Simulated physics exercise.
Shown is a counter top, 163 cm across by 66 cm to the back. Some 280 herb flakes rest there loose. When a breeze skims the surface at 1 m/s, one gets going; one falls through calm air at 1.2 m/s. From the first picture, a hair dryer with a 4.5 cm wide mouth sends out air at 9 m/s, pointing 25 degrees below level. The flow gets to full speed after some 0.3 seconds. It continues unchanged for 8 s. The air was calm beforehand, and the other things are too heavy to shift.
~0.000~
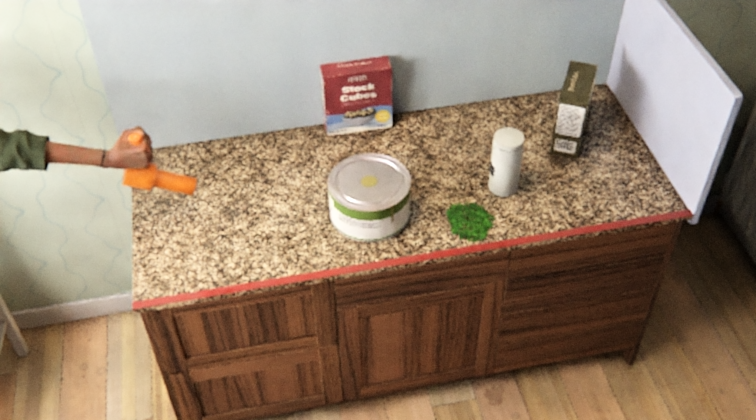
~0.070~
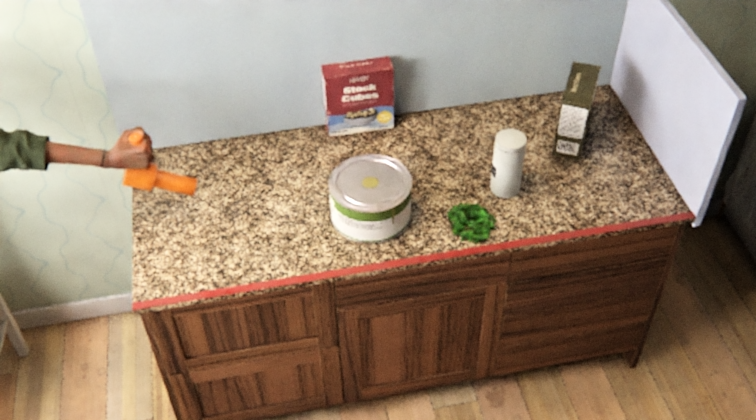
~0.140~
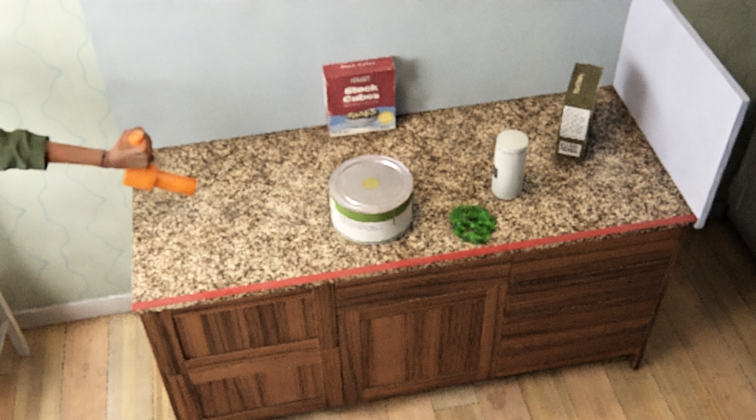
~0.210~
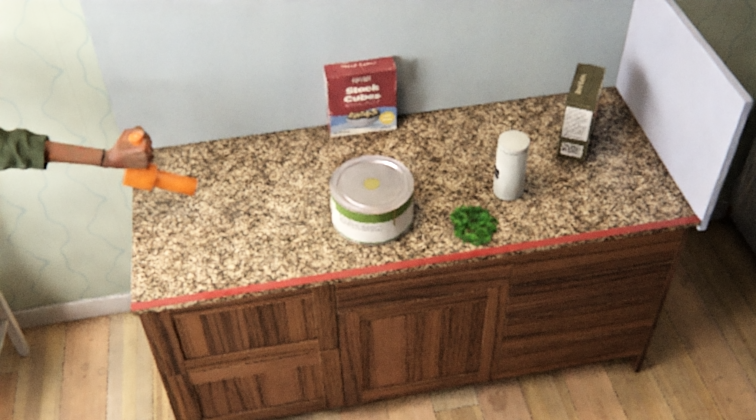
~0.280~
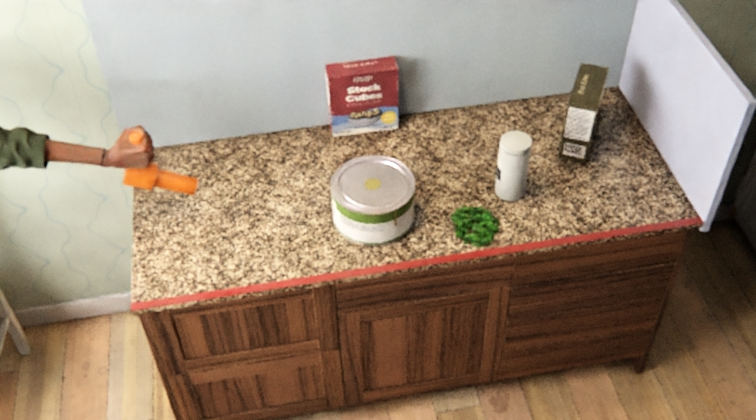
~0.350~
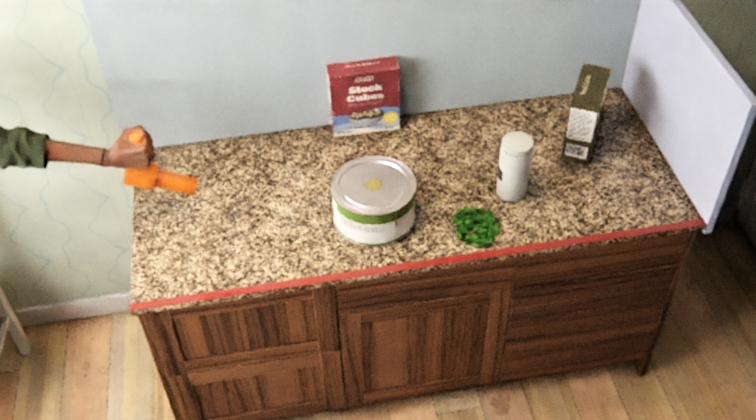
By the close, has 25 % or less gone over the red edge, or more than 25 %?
I'd predict that edge sees at most a quarter go past.
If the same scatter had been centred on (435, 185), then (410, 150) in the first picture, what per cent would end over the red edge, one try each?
Taking the two spots in order, I'd say around 5 percent and then 4 percent.
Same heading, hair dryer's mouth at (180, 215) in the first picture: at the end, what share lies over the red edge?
Near 0 per cent.
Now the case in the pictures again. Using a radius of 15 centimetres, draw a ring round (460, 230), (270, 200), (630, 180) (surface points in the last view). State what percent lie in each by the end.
First spot near 100 %, second near 0 %, third near 0 %.
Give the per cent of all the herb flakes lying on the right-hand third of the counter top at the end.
Near 0 per cent at the end.
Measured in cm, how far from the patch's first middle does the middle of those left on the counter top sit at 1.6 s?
It works out to close to 0 cm.
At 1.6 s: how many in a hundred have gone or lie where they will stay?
100 per cent.
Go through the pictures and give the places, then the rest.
In the first picture, the middle of the herb flakes is near (471, 219), none has stirred yet and the mouth of the hair dryer is at (194, 187).
In the second picture, the middle of the herb flakes is near (473, 223), none has stirred yet and the red edge is centred on (426, 262).
In the third picture, the middle of the herb flakes is near (474, 224), none has stirred yet, the top of a jar is at (513, 139) and the top of a large tin is at (371, 183).
In the fourth picture, the middle of the herb flakes is near (475, 225) and none has stirred yet.
In the fifth picture, the middle of the herb flakes is near (477, 226) and none has stirred yet.
In the sixth picture, the middle of the herb flakes is near (478, 227) and none has stirred yet.
After 1.6 s, 0 % are over the red edge; the middle of those still in play is near (478, 227); 100 % have settled or left.
After 2.6 s, 0 % are over the red edge; the middle of those still in play is near (478, 227); 100 % have settled or left.
After 4.4 s, 0 % are over the red edge; the middle of those still in play is near (478, 227); 100 % have settled or left.
After 8.0 s, at the end, 0 % are over the red edge; the middle of those still in play is near (478, 227).
